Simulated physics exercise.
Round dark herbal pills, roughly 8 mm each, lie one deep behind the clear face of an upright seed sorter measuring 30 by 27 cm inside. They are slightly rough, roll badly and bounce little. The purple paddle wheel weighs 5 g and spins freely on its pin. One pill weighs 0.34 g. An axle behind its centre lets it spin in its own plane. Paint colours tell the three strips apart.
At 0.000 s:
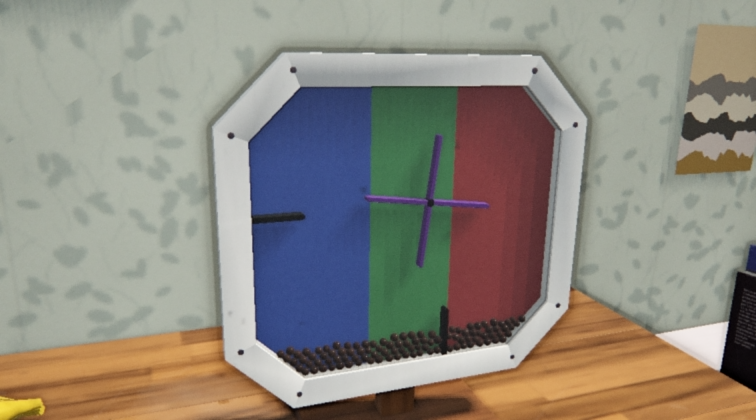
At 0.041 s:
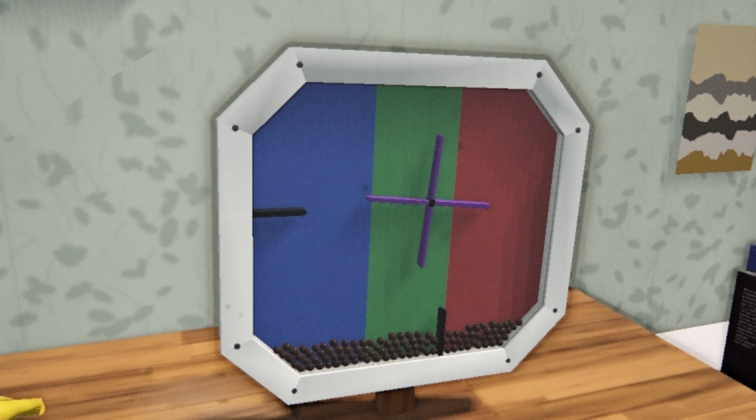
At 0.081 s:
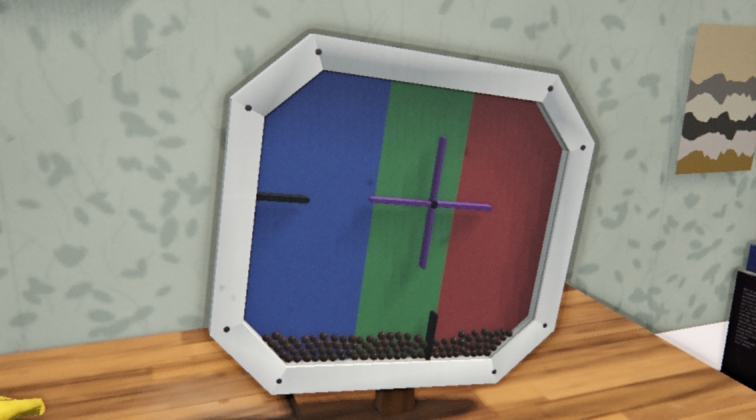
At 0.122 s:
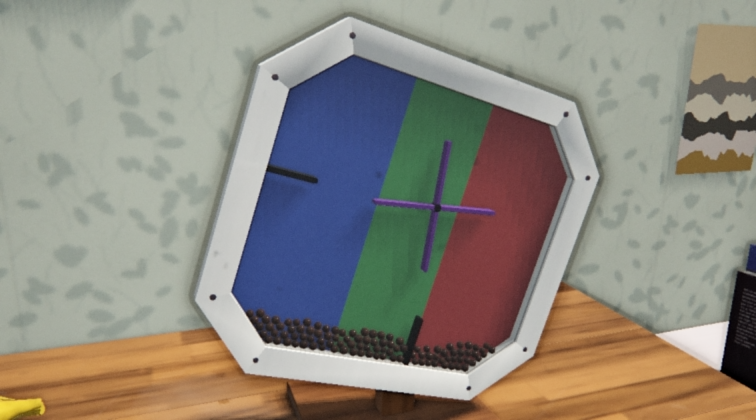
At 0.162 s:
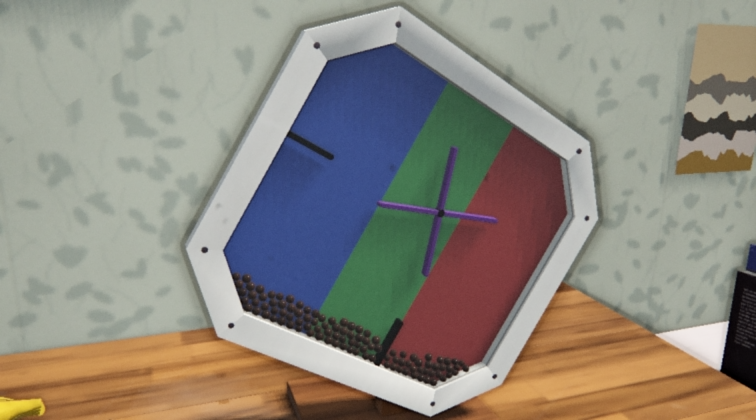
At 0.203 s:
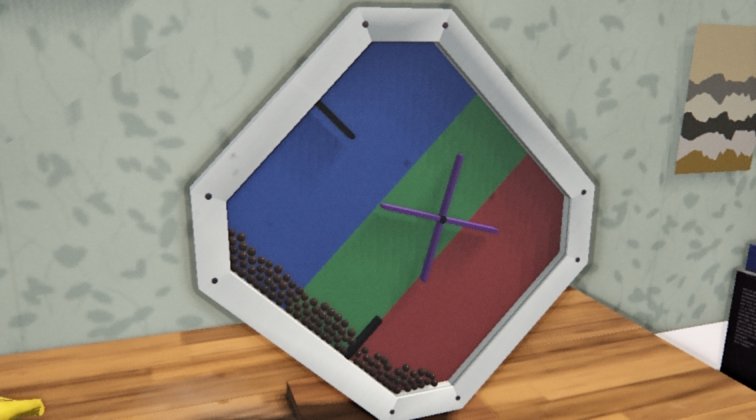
On a wooden tabletop against a leaf-patterned wall, an upright white-framed octagonal case with blue, green and red strips stands level, dark pellets lying along its bottom. It turns clockwise, slightly at first, then further, its strips slanting and the pellets sloping down from left to right, while the purple cross turns only slightly.
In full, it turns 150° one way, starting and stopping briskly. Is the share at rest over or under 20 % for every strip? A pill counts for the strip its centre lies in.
Red strip over, blue strip under, green strip under 20 %.
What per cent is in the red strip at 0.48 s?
Some 35 per cent.
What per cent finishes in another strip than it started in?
Roughly 65 per cent.
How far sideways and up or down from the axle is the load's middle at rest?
About 4 cm left and 13 cm below.
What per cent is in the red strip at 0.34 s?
About 35 per cent.
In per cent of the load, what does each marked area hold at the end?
Red strip: 95; blue strip: 0; green strip: 5.
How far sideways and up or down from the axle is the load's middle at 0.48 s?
Some 9 cm left and 3 cm above.
By 0.34 s, it stands 90° clockwise; the pills' middle is 11 cm left of and 1 cm below the centre; red 35 %, blue 30 %, green 35 %.
By 0.48 s, it stands 135° clockwise; the pills' middle is 9 cm left of and 3 cm above the centre; red 35 %, blue 15 %, green 50 %.
By 0.59 s, it stands 150° clockwise; the pills' middle is 6 cm left of and level with the centre; red 50 %, blue 10 %, green 40 %.
At rest by 3.0 s, it stands 150° clockwise; red 95 %, blue 0 %, green 5 %.
